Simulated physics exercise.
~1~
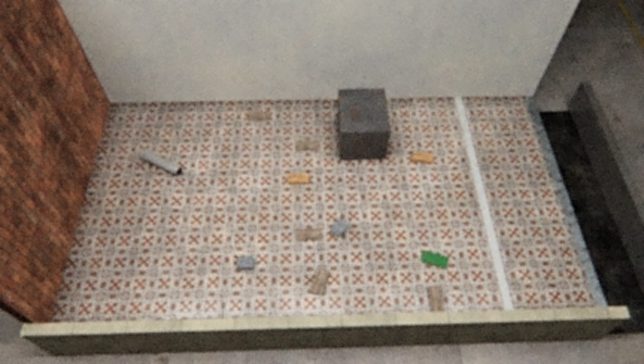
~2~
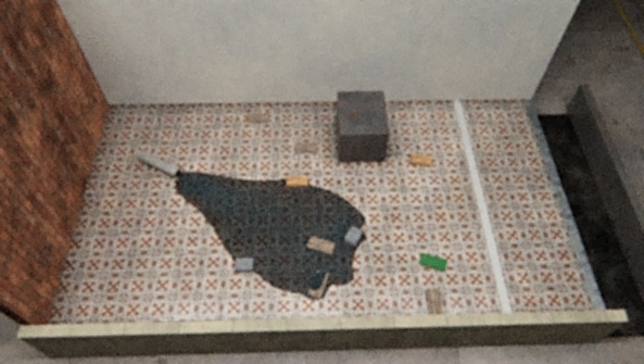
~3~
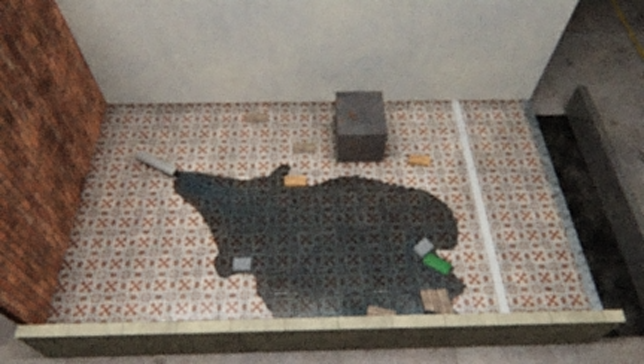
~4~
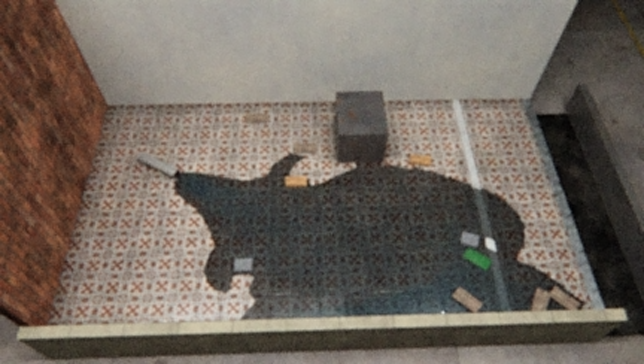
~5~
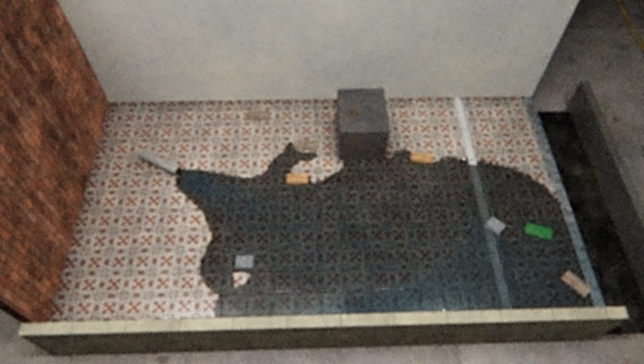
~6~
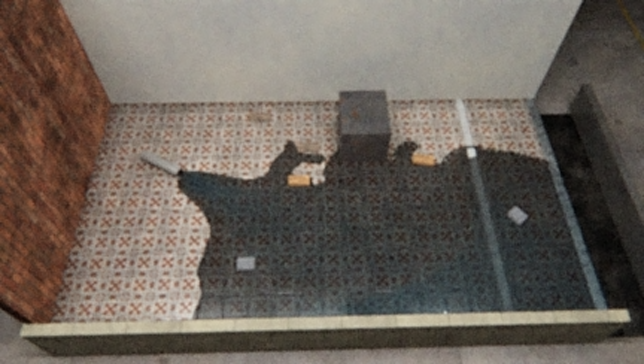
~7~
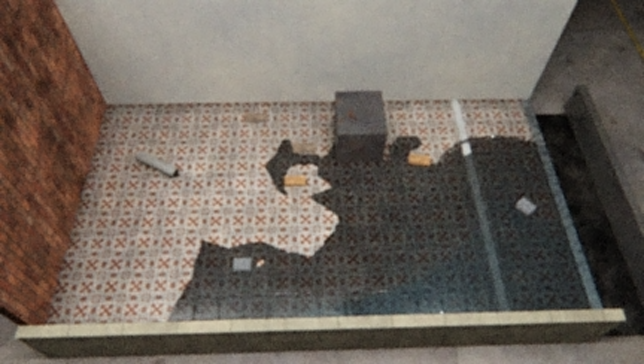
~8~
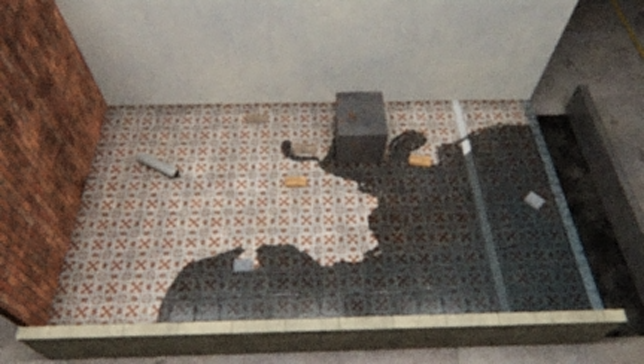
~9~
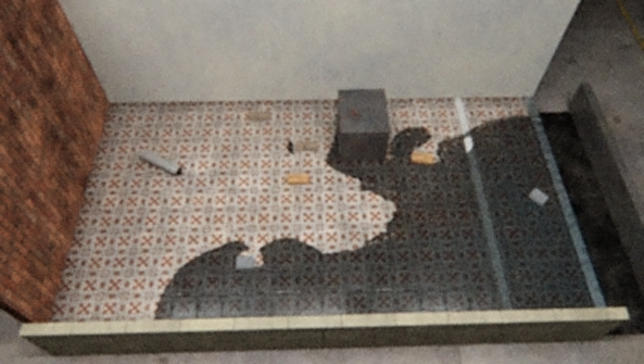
A dark grey block stands near the back wall of a patterned tile floor, seen from above by a slightly swaying camera, with a brick wall on the left and a pale stripe on the right. Small grey, orange, tan and green pieces lie scattered about. Dark water pours from a grey pipe at the left and spreads rightward, flowing around the block. It carries the green board and several others across the stripe and out of view. The flow stops and the left side clears, leaving water across the right, a grey piece beyond the stripe and a few others behind.
